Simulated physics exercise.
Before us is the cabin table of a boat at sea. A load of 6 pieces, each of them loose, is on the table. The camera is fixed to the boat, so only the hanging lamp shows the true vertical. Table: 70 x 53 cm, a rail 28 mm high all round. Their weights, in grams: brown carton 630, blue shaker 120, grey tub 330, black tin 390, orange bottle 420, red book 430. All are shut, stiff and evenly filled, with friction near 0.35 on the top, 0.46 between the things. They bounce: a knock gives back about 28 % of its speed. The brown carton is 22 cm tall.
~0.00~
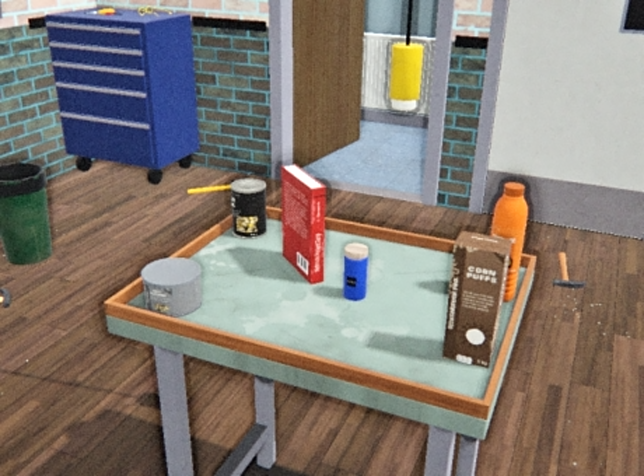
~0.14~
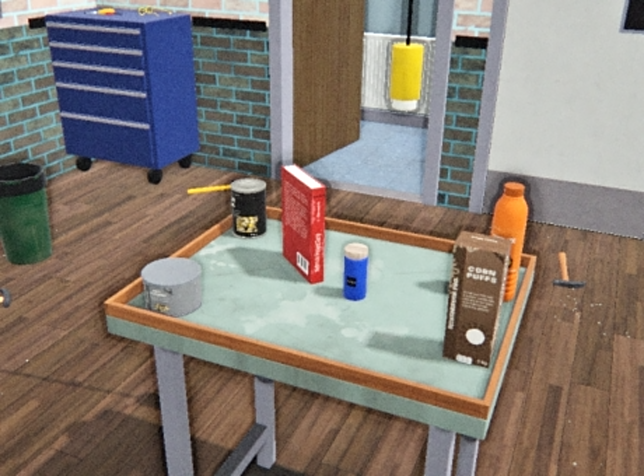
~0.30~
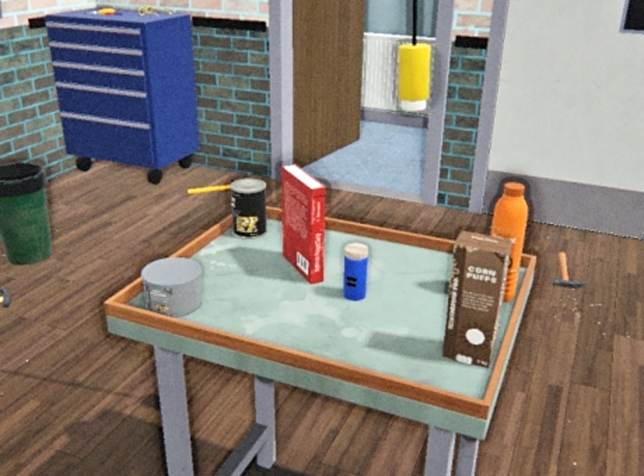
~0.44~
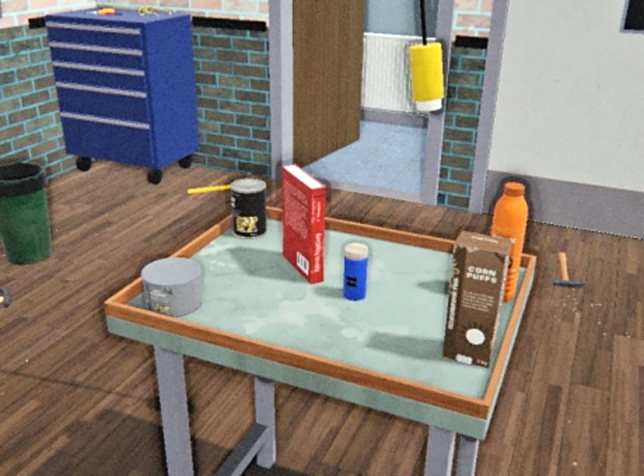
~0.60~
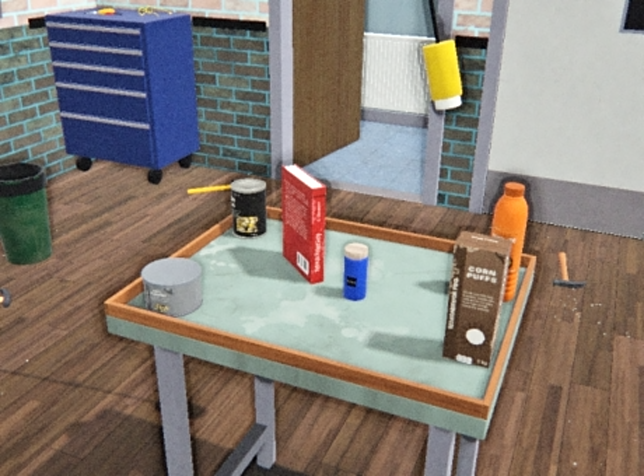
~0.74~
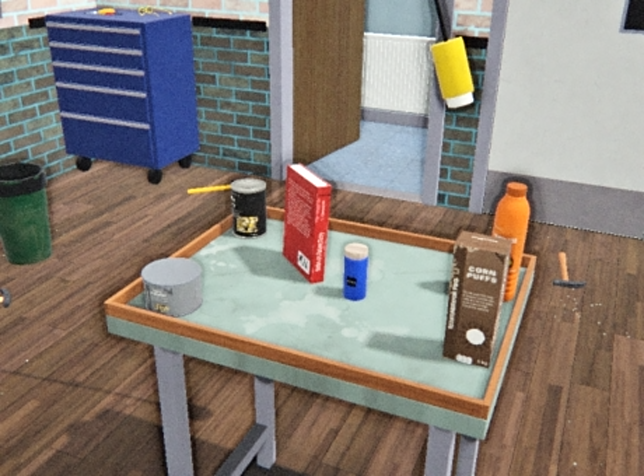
The clip shows a rimmed table holding a red book, brown carton, orange bottle, blue shaker, grey tub and black tin while a hanging yellow lamp swings gradually to the right; the book then leans slightly right.
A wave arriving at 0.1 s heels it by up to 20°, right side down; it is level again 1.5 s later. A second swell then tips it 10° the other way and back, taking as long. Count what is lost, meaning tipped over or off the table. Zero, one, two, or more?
Lost: Two.
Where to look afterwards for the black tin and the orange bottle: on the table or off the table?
The black tin is still on the table; the orange bottle finishes off the table.
Around 1.14 s, boat heeled 13°, right side down; orange bottle now off the table; red book on its side.
Around 1.34 s, boat heeled 5°, right side down; blue shaker tipped 11° against what carries it near (363, 275); red book on its side.
Around 1.74 s, boat heeled 1°, left side down; blue shaker tipped 4° against what carries it near (363, 274); red book on its side.
Finally (3.6 s), off the table, orange bottle; on their side or leaning hard on the table, red book; the other 4 still in place (within 5 cm). Final places as that camera would see them, brown carton near (477, 301), blue shaker near (361, 275).
